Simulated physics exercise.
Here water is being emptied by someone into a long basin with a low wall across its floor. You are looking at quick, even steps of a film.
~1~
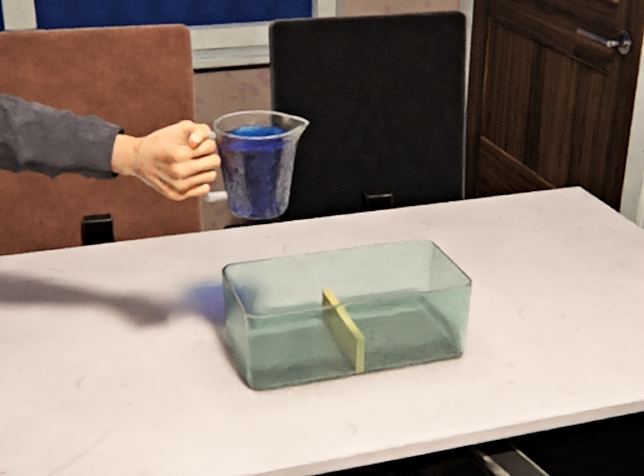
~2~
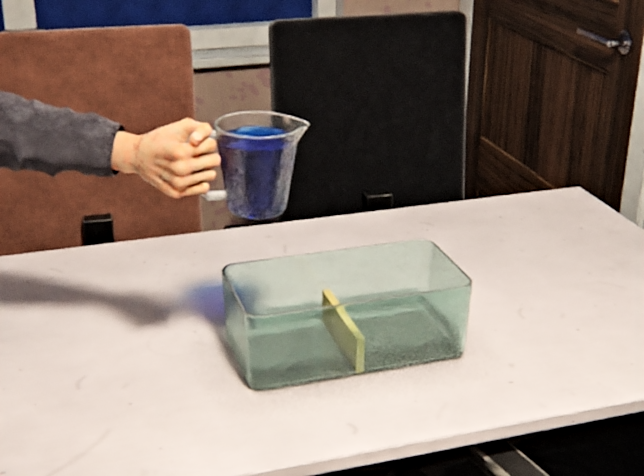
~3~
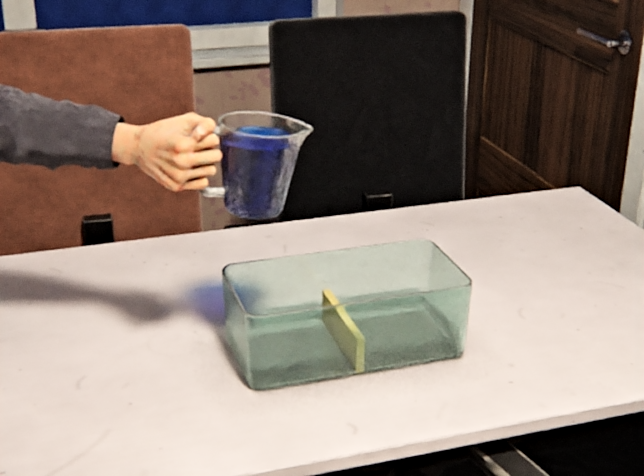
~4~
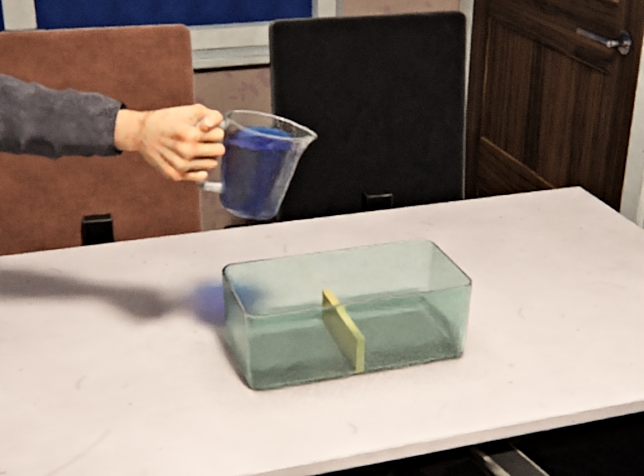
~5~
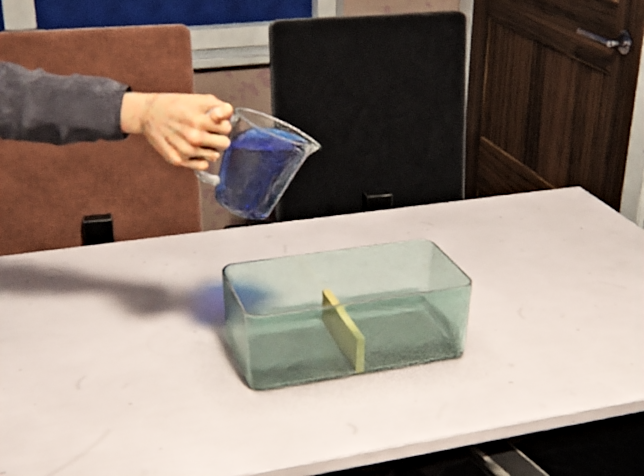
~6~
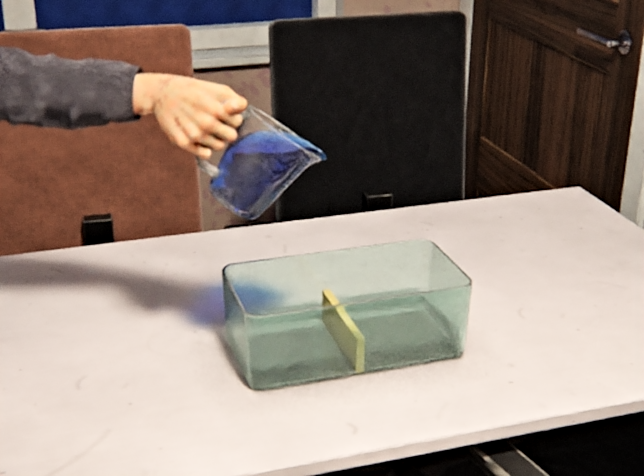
A hand holds a clear jug of blue water and tilts it rightward above a glass basin.
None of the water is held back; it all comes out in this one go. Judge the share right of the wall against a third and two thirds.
No lower than a third, no higher than two thirds.
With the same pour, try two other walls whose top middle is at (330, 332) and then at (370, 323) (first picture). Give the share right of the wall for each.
In order, 70 and 20 in a hundred.
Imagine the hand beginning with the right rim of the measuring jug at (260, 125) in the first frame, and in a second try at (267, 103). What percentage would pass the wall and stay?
It comes to 5 % the first time and 5 % the second.
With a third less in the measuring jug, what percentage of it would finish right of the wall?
It works out near 25 percent.
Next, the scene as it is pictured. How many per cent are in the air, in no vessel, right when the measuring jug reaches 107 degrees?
Around 35 %.
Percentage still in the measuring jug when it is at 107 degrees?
Remaining fraction: Approx. 40 %.
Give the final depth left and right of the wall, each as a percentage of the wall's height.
The left comes to 20 % and the right to 20 %.
A moment on, the measuring jug is tipped right over and 38 per cent is still to pour, 0 is left of the wall and 27 right of it.
Next, the measuring jug is tipped right over and 2 per cent is still to pour, 45 is left of the wall and 44 right of it.
Then the measuring jug is tipped right over and 0 per cent is still to pour, 49 is left of the wall and 45 right of it.
Later the measuring jug is tipped right over and 0 per cent is still to pour, 50 is left of the wall and 46 right of it.
In the end 50 per cent lies left of the wall, 46 right of it and 4 outside.
